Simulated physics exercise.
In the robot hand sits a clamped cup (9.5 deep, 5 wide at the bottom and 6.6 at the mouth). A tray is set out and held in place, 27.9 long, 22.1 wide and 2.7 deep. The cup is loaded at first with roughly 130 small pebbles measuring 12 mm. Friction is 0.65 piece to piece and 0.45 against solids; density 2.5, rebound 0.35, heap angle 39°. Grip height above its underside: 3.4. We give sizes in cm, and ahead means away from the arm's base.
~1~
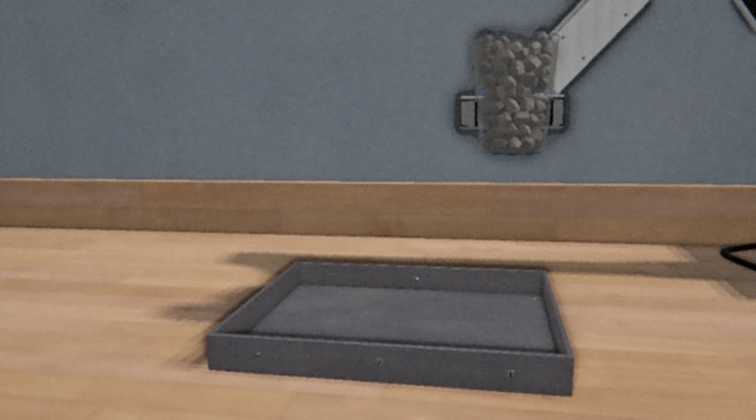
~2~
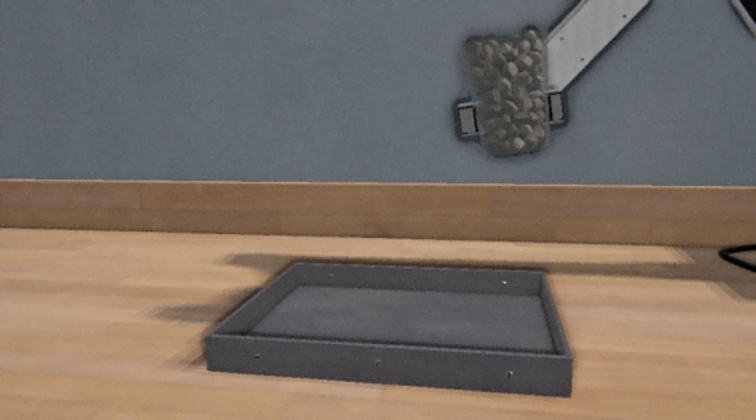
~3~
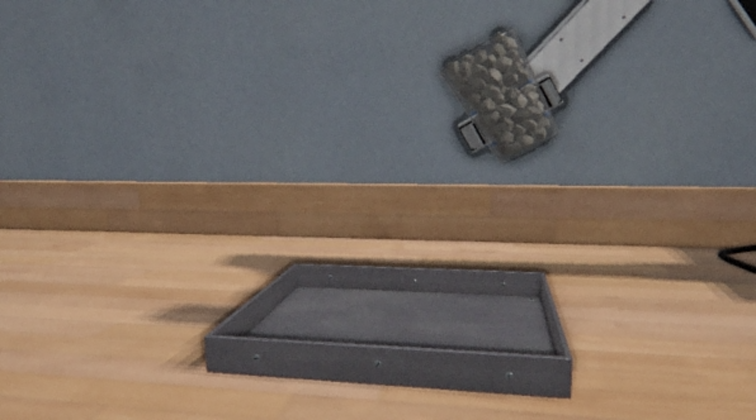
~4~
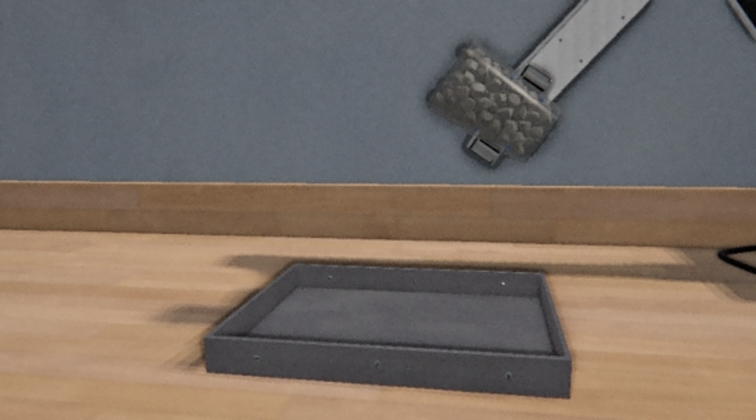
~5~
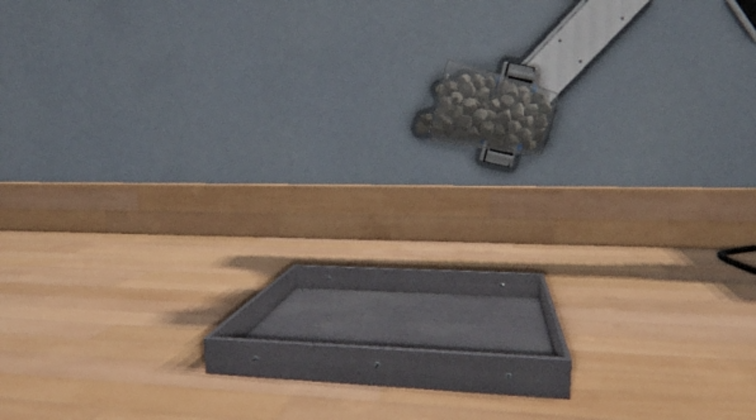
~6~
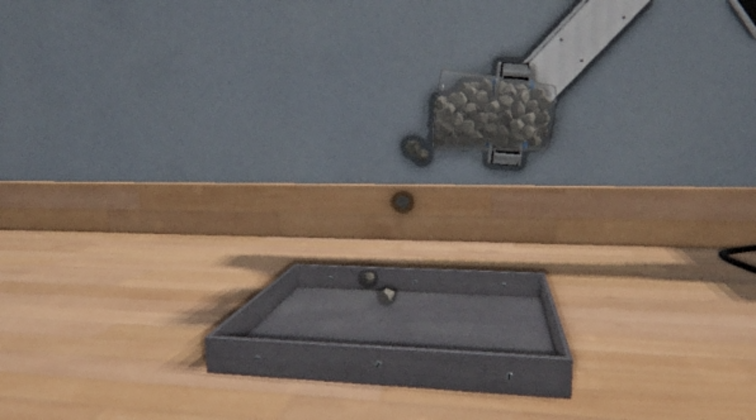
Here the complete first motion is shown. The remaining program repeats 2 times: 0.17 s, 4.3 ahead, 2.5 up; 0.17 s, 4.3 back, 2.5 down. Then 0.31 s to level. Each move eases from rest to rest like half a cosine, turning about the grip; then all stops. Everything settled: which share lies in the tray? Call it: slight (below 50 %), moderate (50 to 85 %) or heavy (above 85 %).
Moderate.
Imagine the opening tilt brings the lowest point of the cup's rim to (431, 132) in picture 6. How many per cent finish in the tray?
Result: Approximately 45 %.
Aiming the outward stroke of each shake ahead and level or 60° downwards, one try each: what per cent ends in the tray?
65 and 20 %.
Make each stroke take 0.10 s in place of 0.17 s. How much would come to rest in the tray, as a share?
Around 90 percent.
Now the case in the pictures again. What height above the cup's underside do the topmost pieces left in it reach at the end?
Height at rest: Approx. 4.5 cm.
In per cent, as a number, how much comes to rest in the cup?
Roughly 30 in a hundred.
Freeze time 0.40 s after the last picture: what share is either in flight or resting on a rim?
Roughly 5 percent.
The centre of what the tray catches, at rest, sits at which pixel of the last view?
Around (360, 318) in the last view.
Then, 0.40 s later, tilted 85° forward, highest piece 22 above the table; 64 in the cup, 59 in the tray, 6 in flight or on a rim.
Then, 0.79 s later, tilted 60° forward, highest piece 22 above the table; 91 in the tray, 37 in the cup, 1 in flight or on a rim.
Then, 1.19 s later, level, highest piece 21 above the table; 92 in the tray, 37 in the cup.
Then, 2.24 s later, level, highest piece 21 above the table; 92 in the tray, 37 in the cup.
At rest, 92 in the tray, 37 in the cup. That is 71 % in the tray.
